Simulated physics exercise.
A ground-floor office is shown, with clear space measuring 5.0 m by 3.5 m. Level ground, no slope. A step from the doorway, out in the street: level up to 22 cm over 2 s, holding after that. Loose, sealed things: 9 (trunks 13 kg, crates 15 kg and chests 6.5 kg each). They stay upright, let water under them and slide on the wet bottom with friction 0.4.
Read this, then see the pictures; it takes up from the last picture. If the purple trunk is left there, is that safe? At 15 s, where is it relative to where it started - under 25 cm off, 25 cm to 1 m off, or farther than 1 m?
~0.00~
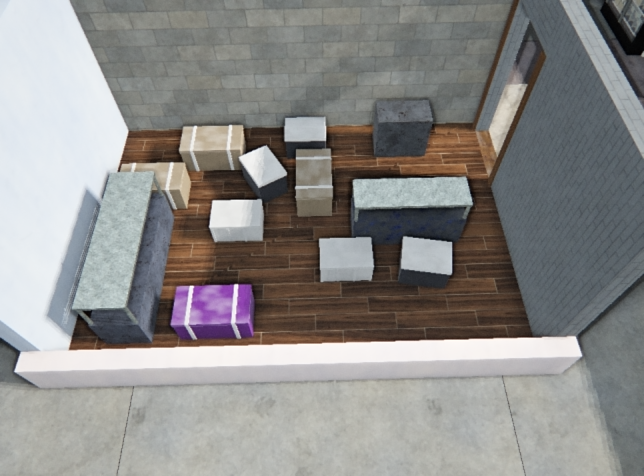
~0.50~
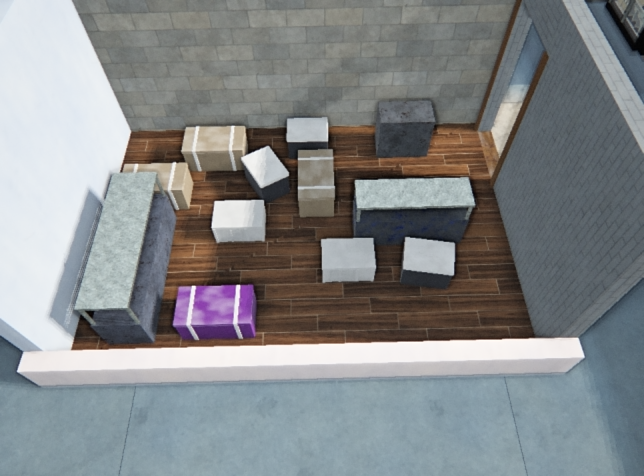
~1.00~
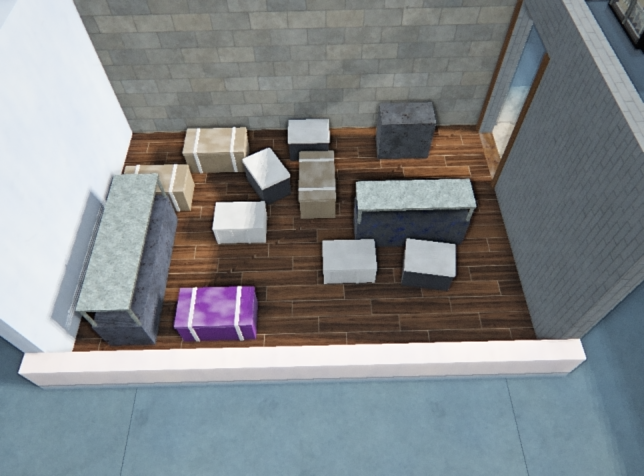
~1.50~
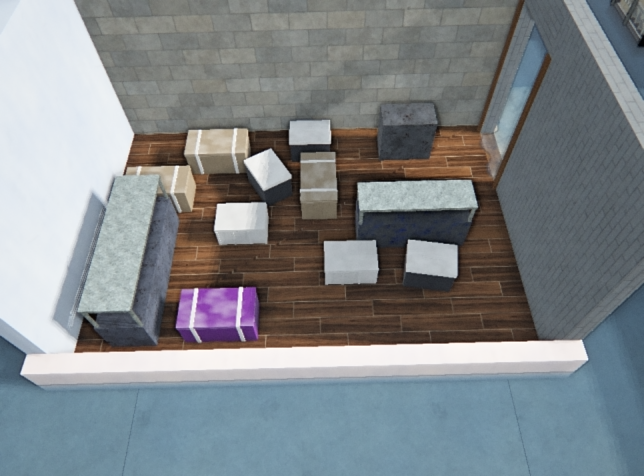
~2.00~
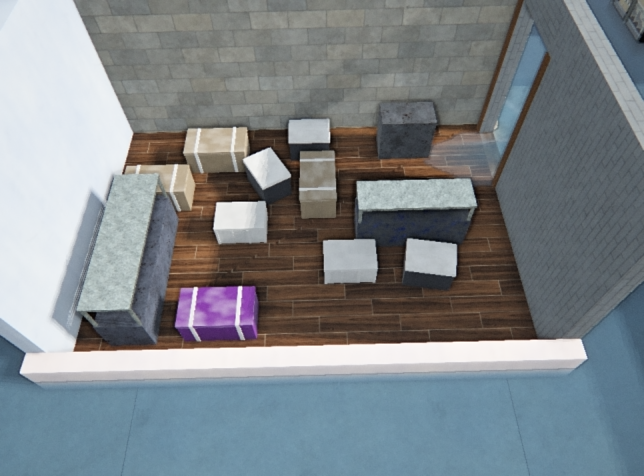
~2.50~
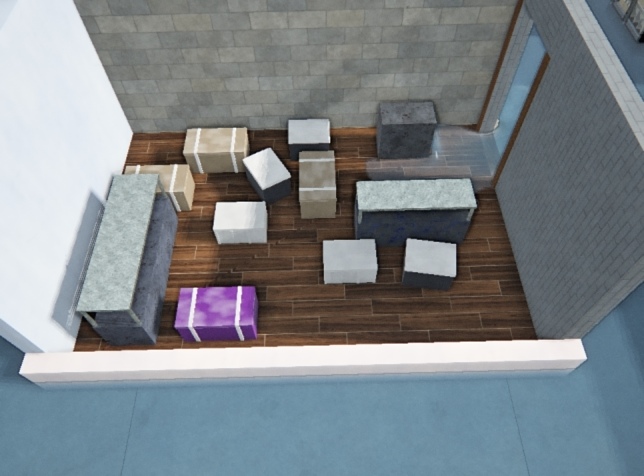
My guess is it drifts off a long way.
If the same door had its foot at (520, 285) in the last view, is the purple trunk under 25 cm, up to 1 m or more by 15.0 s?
Purple trunk: Long trip.
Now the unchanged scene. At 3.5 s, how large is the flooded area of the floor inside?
I'd estimate close to 4.0 m2.
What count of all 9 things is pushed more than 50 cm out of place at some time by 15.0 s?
Answer: 7.
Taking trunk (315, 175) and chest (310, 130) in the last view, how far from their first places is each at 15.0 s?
Net displacement, in order: 200 cm; 250 cm.
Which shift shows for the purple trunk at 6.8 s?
0 cm, give or take.
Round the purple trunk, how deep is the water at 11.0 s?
About 6 cm.
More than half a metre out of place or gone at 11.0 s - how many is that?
Answer: 6.
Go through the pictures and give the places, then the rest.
The purple trunk at (212, 304) rests on the ground; 0.0 m2 under water; 0 of 9 have shifted, in the first frame.
The purple trunk at (214, 305), on the bottom; 0.0 m2 under water; 0 of 9 have shifted, in the second frame.
The purple trunk at (215, 306) rests on the ground; 0.0 m2 under water; 0 of 9 have shifted, in the third frame.
The purple trunk at (217, 307) rests on the ground; water covers 0.0 m2; 0 of 9 have shifted, in the fourth frame.
The purple trunk at (216, 306) rests on the ground; 0.6 m2 under water; 0 of 9 have shifted, in the fifth frame.
The purple trunk at (216, 306) rests on the ground; water covers 1.5 m2; 0 of 9 have shifted, in the sixth frame.
After 3.5 s the purple trunk is near (216, 306), 0.0 m from its start, aground; 0 afloat.
After 6.8 s the purple trunk is near (215, 307), 0.0 m from its start, aground; 5 afloat.
After 11.0 s the purple trunk is near (304, 305), 0.9 m from its start, afloat; 8 afloat.
After 15.0 s the purple trunk is near (446, 251), 2.6 m from its start, afloat; 9 afloat.
